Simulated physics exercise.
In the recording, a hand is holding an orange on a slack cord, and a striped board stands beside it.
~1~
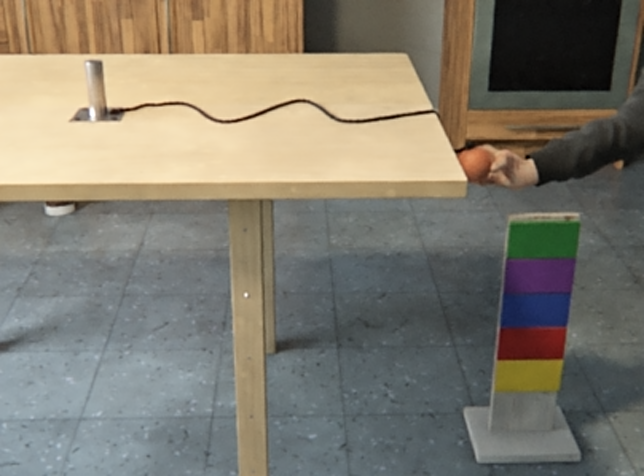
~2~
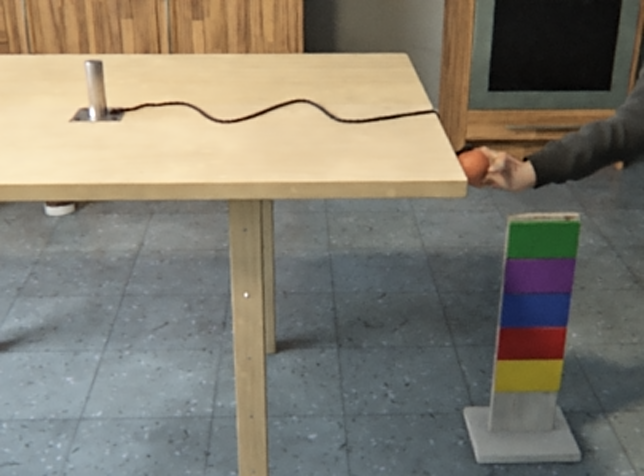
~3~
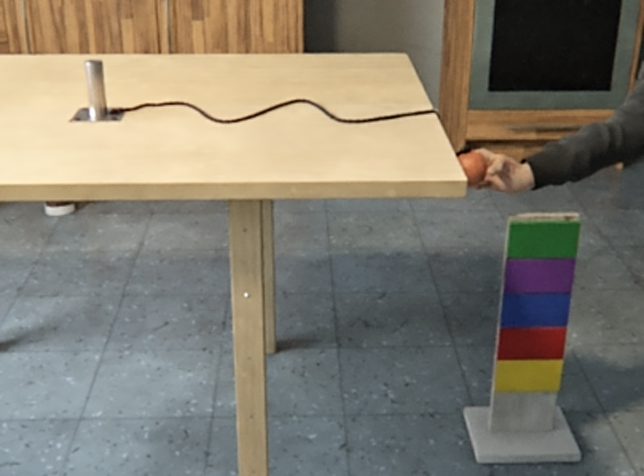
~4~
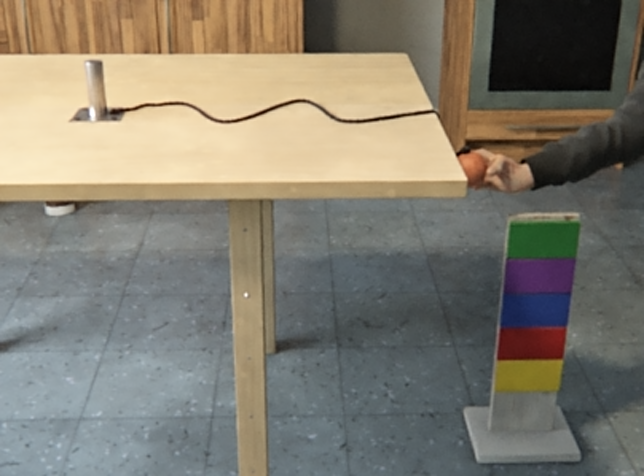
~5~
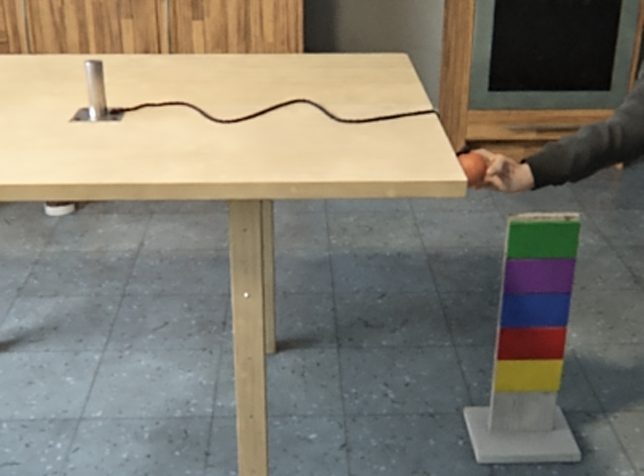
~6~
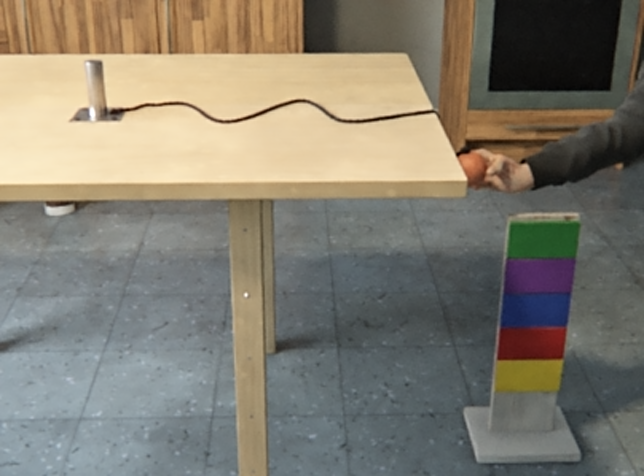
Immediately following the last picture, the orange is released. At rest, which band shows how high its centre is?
The blue band shows it.
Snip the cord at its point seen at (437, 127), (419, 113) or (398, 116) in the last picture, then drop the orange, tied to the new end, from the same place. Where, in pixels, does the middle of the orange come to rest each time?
The three tries give approximately (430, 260), (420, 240) and (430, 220).
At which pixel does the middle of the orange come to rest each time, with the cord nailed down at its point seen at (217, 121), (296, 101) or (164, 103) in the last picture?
That would be (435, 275) for the first, (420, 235) for the second and (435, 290) for the third.
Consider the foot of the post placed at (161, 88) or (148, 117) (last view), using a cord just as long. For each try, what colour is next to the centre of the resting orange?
One after the other, red; red.
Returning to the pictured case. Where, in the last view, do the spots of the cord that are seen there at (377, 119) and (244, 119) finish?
In that view they reach (434, 177) and (297, 113).
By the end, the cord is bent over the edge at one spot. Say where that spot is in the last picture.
Pixel (329, 114).
A little later, orange near (416, 272); level with purple.
Next, orange near (412, 308); level with blue.
When it is over, orange near (431, 311); level with blue. At blue.
